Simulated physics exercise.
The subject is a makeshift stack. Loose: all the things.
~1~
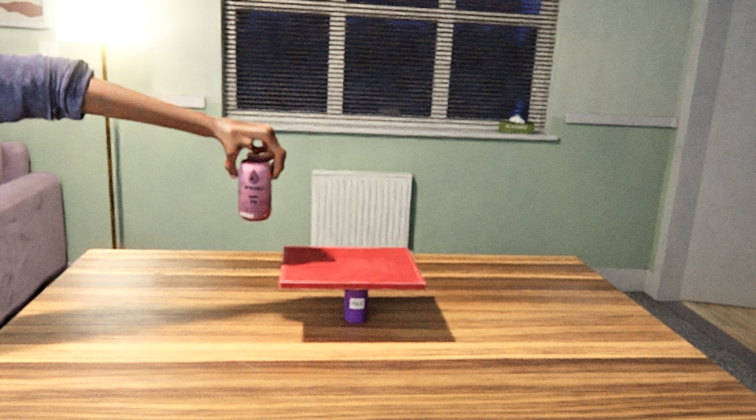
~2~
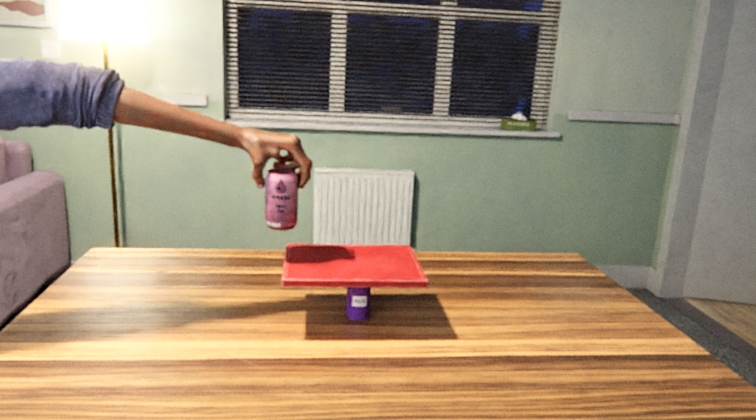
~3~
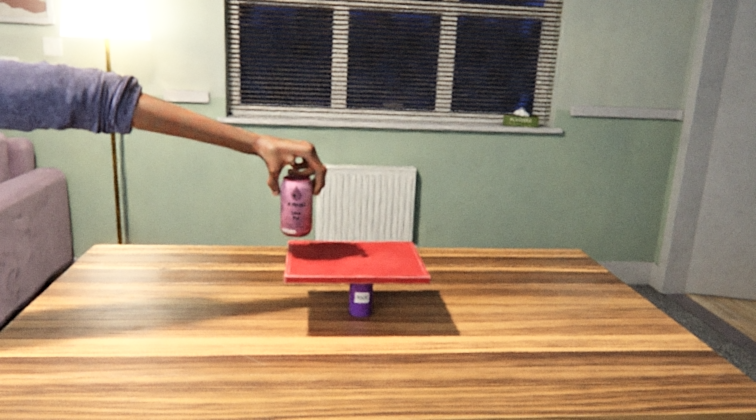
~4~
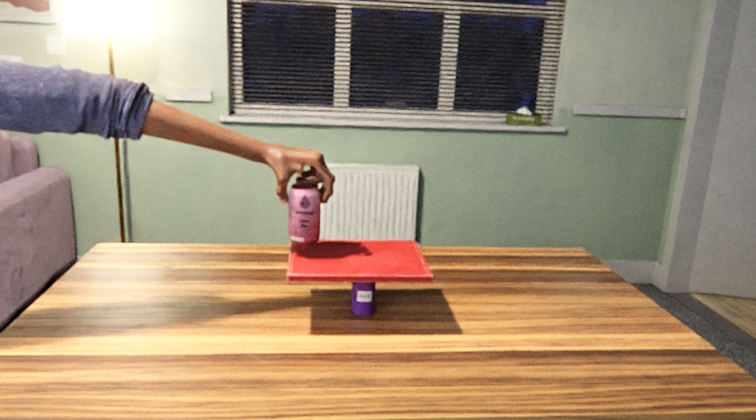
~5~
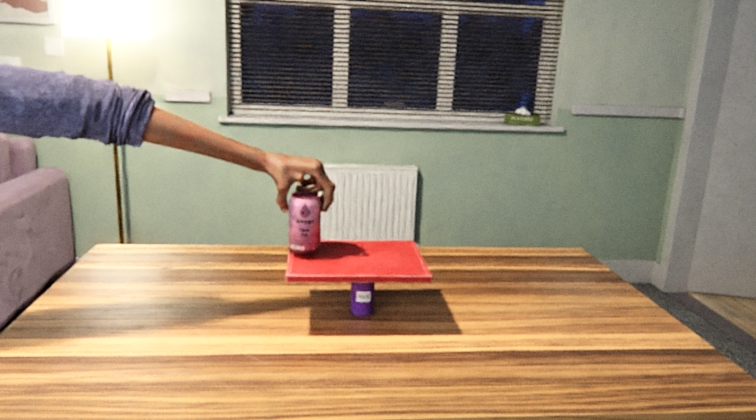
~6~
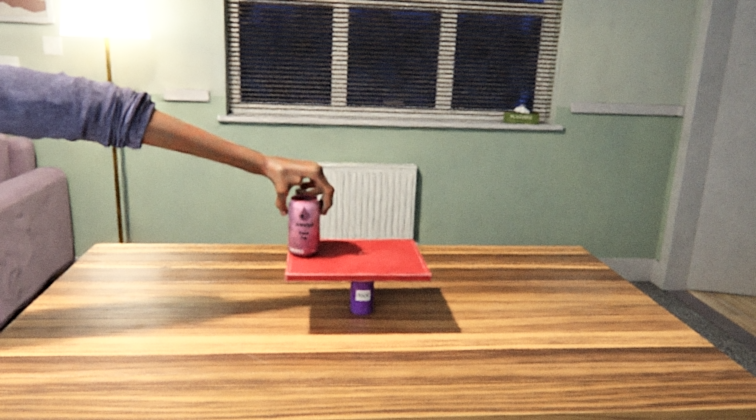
Pink can in a hand moving right and down onto the left side of a red board atop a purple container.
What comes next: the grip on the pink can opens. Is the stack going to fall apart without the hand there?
Yes. It is going to go wrong.
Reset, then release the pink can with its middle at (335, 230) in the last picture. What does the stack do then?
Result: The stack tips over.
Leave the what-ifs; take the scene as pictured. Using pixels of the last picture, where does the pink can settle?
I'd say around (224, 294) in the last view.
Then, 0.40 s after the last picture, pink can now fallen; red lid tipped 50° from how it was.
Then, 0.60 s after the last picture, red lid tipped 35° from how it was.
At rest, fallen, pink can and red lid; purple shaker in place. Seen from the same camera at the end, pink can near (224, 294). The stack comes apart.
